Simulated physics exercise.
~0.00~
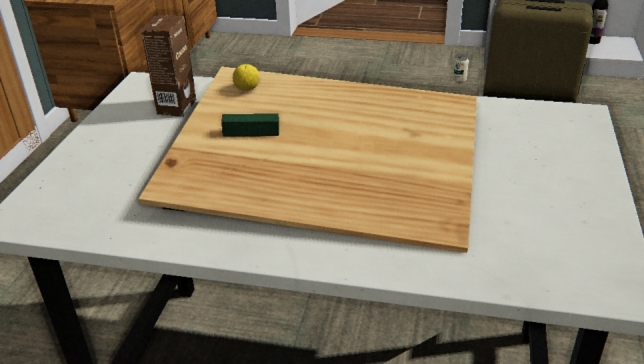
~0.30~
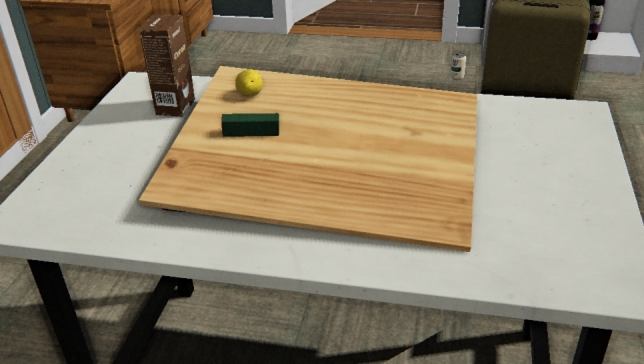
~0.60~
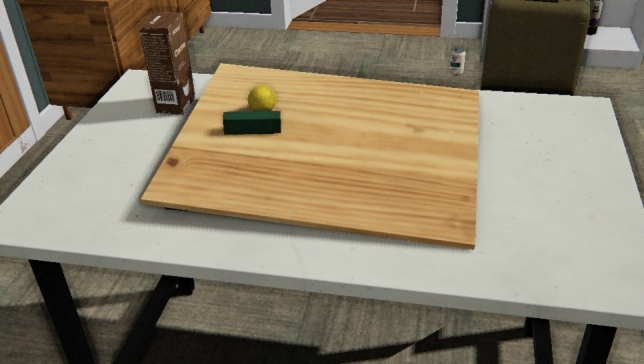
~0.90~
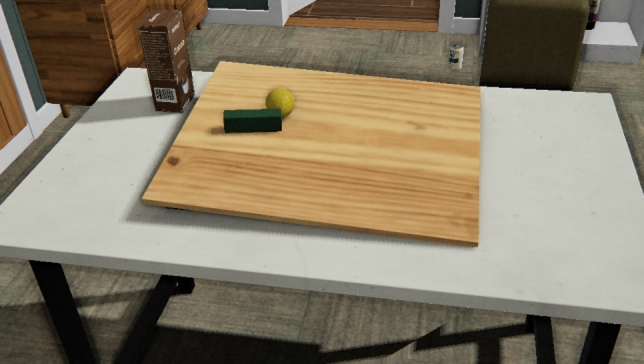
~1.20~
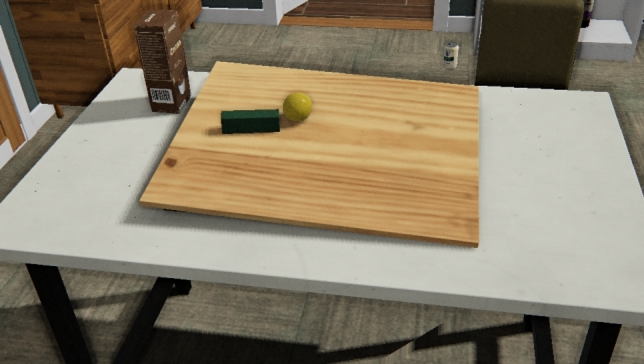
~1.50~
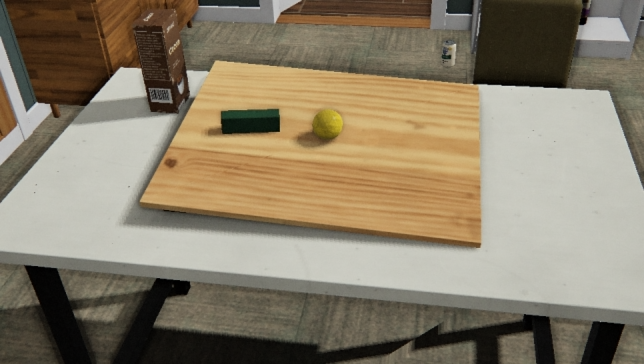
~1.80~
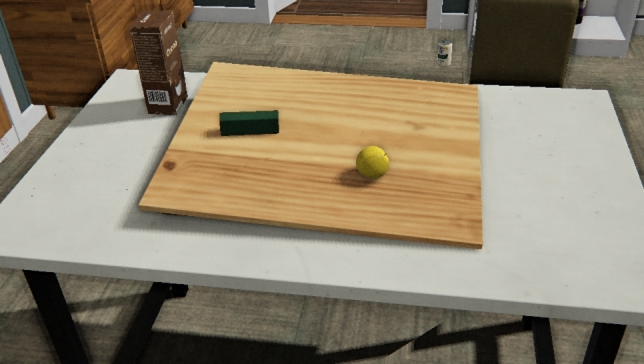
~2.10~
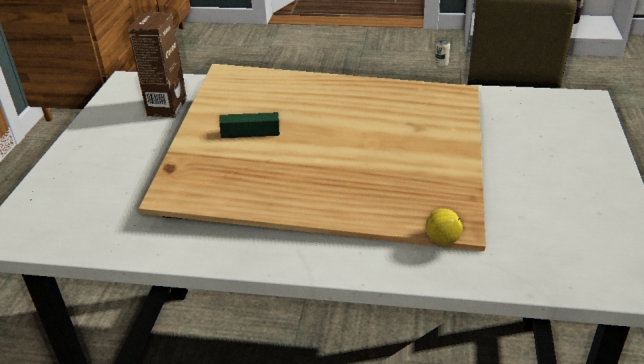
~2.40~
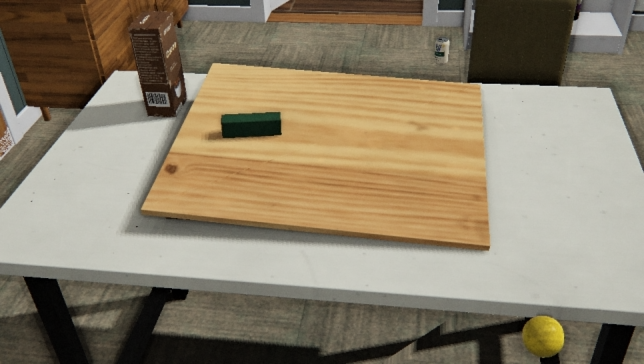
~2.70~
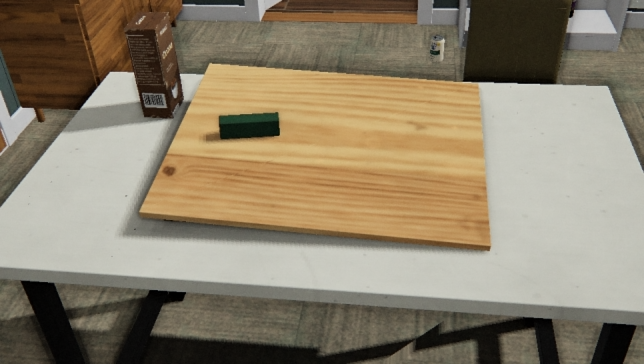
On a tilted wooden board, a yellow apple rolls right and drops off the near edge.
